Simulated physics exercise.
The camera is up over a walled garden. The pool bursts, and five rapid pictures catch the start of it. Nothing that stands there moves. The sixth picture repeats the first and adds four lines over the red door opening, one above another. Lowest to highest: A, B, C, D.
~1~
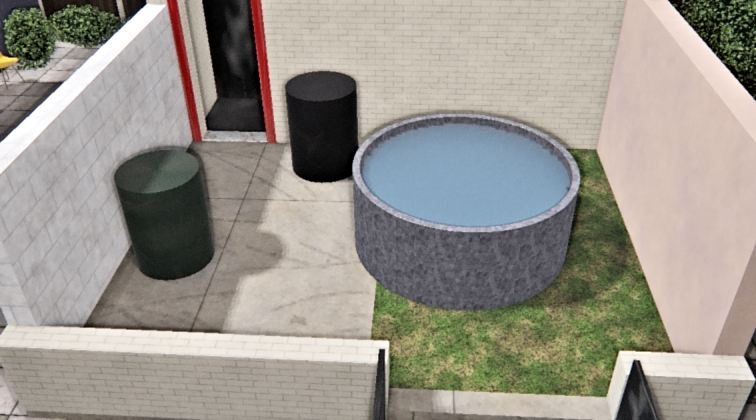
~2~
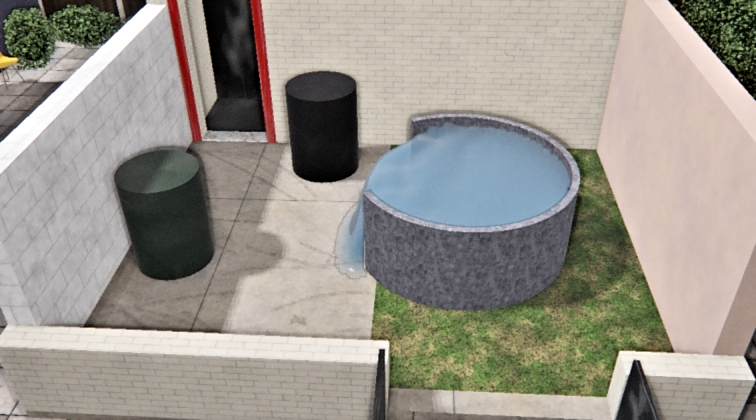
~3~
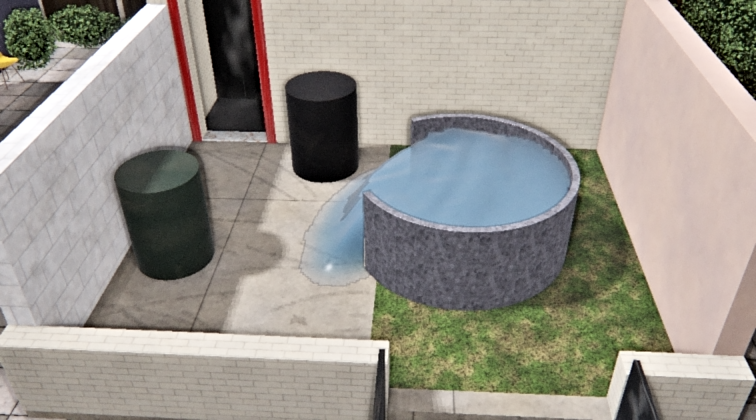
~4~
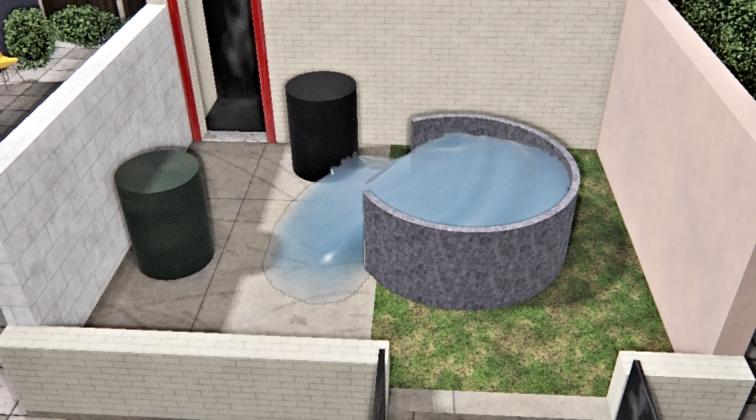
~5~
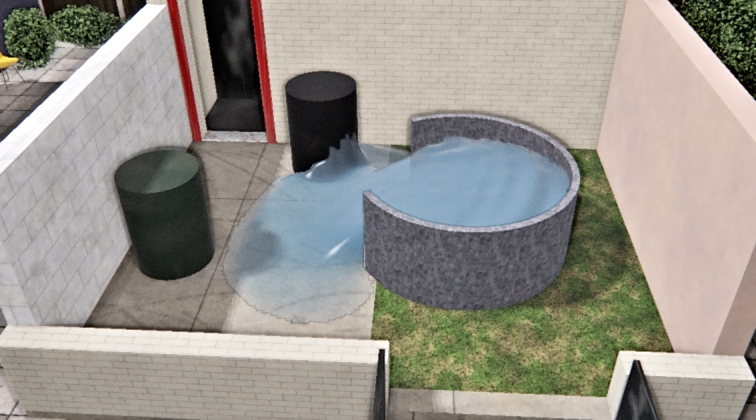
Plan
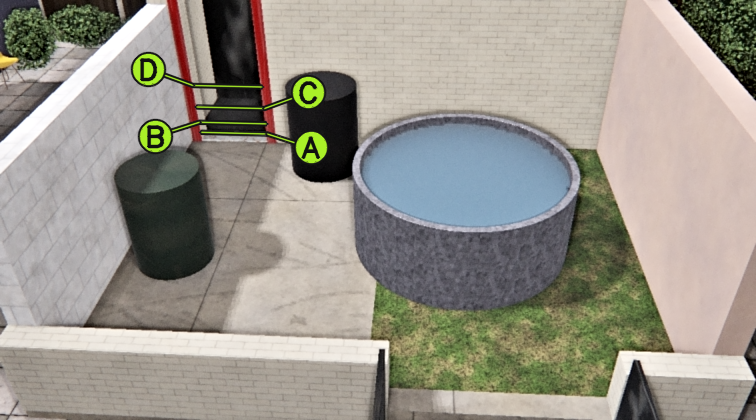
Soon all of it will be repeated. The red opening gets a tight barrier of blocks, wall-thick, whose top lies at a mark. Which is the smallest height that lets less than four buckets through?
Go for C.
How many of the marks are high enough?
Two.
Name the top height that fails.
B it is.
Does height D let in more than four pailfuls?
No, that is safe.
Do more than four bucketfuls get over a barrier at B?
Yes, it does.
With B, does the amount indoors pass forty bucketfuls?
No, less.
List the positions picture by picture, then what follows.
Water in the pool at rest, its middle at (464, 172); foot of the red doorway at (235, 141); open gate at (504, 341).
Water covers 3 % of the ground and shows as far out as (355, 272).
Water covers 7 % of the ground and shows as far out as (324, 279).
Water covers 13 % of the ground and shows as far out as (273, 273).
Water covers 22 % of the ground and shows as far out as (240, 284).
On the marked copy, A at (234, 133); B at (232, 123); C at (230, 107); D at (227, 86); from the bottom up A, B, C, D.
Choosing A, dozens of bucketfuls pour in.
Choosing B, about 12 bucketfuls get in.
Choosing C, a splash gets over, under a bucket.
Choosing D, nothing gets over.
